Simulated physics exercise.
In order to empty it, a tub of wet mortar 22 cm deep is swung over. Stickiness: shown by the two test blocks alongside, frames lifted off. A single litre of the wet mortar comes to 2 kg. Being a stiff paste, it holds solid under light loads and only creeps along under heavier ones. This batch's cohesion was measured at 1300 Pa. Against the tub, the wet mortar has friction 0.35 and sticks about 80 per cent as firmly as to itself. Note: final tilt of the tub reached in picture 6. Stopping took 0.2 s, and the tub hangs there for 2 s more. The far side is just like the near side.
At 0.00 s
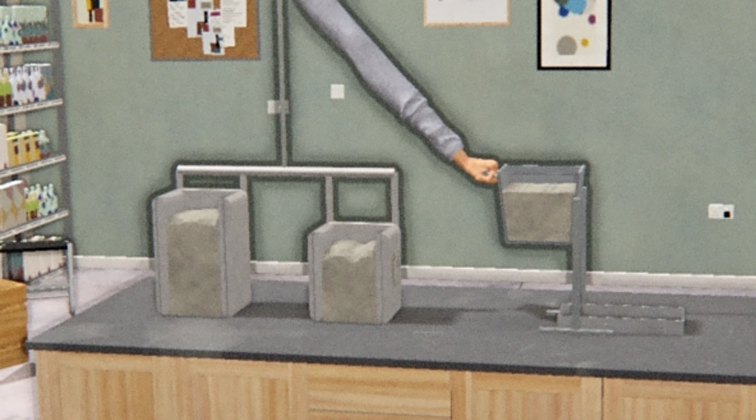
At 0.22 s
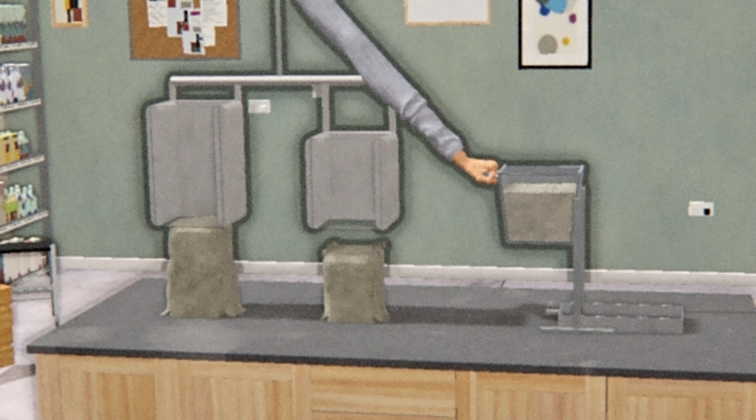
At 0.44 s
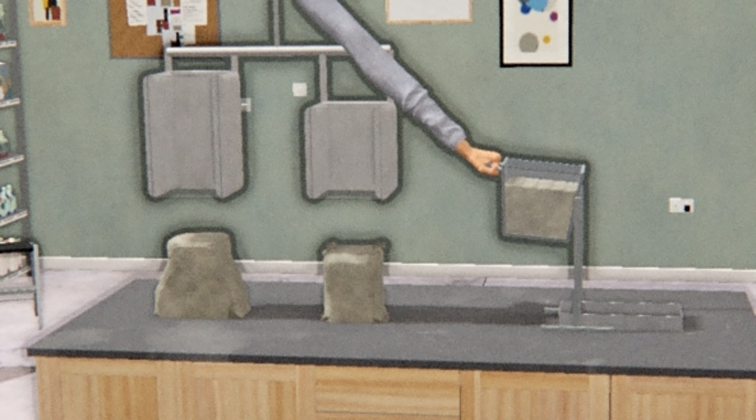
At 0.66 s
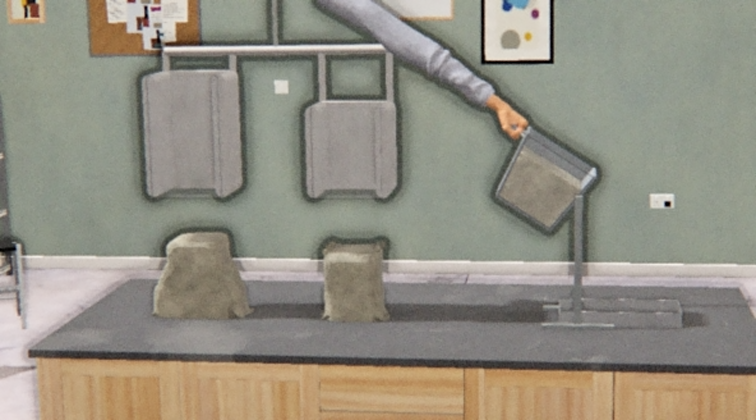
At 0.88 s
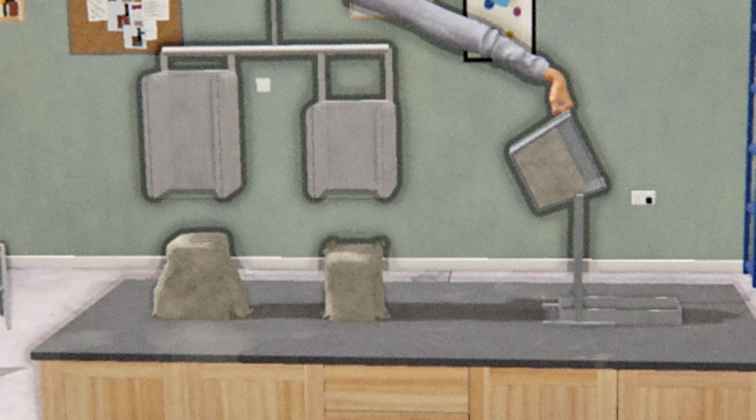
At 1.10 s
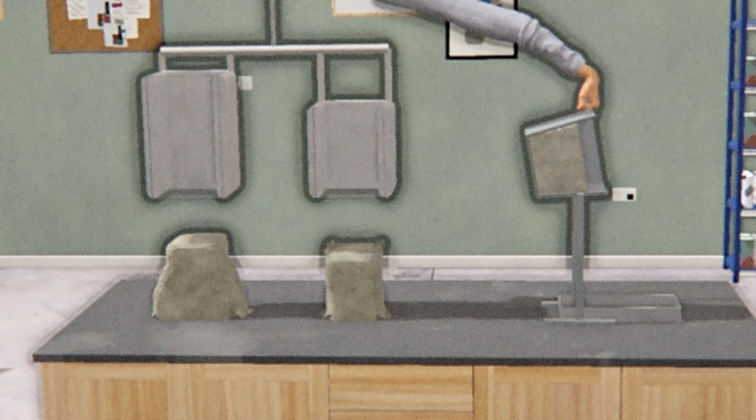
Two grey casings lifting off mortar blocks, the taller left block slumping slightly, then a hand tilting a mortar-filled tub steeply rightward.
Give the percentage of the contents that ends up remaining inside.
I would say roughly 100 per cent remains inside.
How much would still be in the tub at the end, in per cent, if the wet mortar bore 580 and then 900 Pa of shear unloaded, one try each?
75 in a hundred, followed by 100 in a hundred.
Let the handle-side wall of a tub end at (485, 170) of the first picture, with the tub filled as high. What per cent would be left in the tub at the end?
Close to 100 per cent would still be in the tub.
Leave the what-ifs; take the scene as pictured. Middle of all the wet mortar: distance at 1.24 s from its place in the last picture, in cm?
Close to 0 centimetres.
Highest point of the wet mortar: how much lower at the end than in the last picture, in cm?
0 cm.
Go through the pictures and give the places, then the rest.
The first picture shows handle-side rim at (500, 173), tilt 0 degrees; highest point of the wet mortar at (564, 192); test blocks 36 cm, 25 cm high (left to right).
The second picture shows handle-side rim at (501, 173), tilt 0 degrees; highest point of the wet mortar at (564, 192); test blocks 33 cm, 25 cm high (left to right).
The third picture shows handle-side rim at (504, 166), tilt 6 degrees; highest point of the wet mortar at (510, 185); test blocks 28 cm, 25 cm high (left to right).
The fourth picture shows handle-side rim at (529, 135), tilt 33 degrees; highest point of the wet mortar at (524, 154); test blocks 28 cm, 25 cm high (left to right).
The fifth picture shows handle-side rim at (571, 118), tilt 64 degrees; highest point of the wet mortar at (553, 131); test blocks 28 cm, 25 cm high (left to right).
The sixth picture shows handle-side rim at (595, 118), tilt 81 degrees; highest point of the wet mortar at (573, 126); test blocks 28 cm, 25 cm high (left to right).
By 1.24 s, the tub is at 81 degrees and holds 100 %.
By 1.41 s, the tub is at 81 degrees and holds 100 %.
By 1.58 s, the tub is at 81 degrees and holds 100 %.
By 1.75 s, the tub is at 81 degrees and holds 100 %.
By 3.10 s, at the end, the tub is at 81 degrees and holds 100 %.
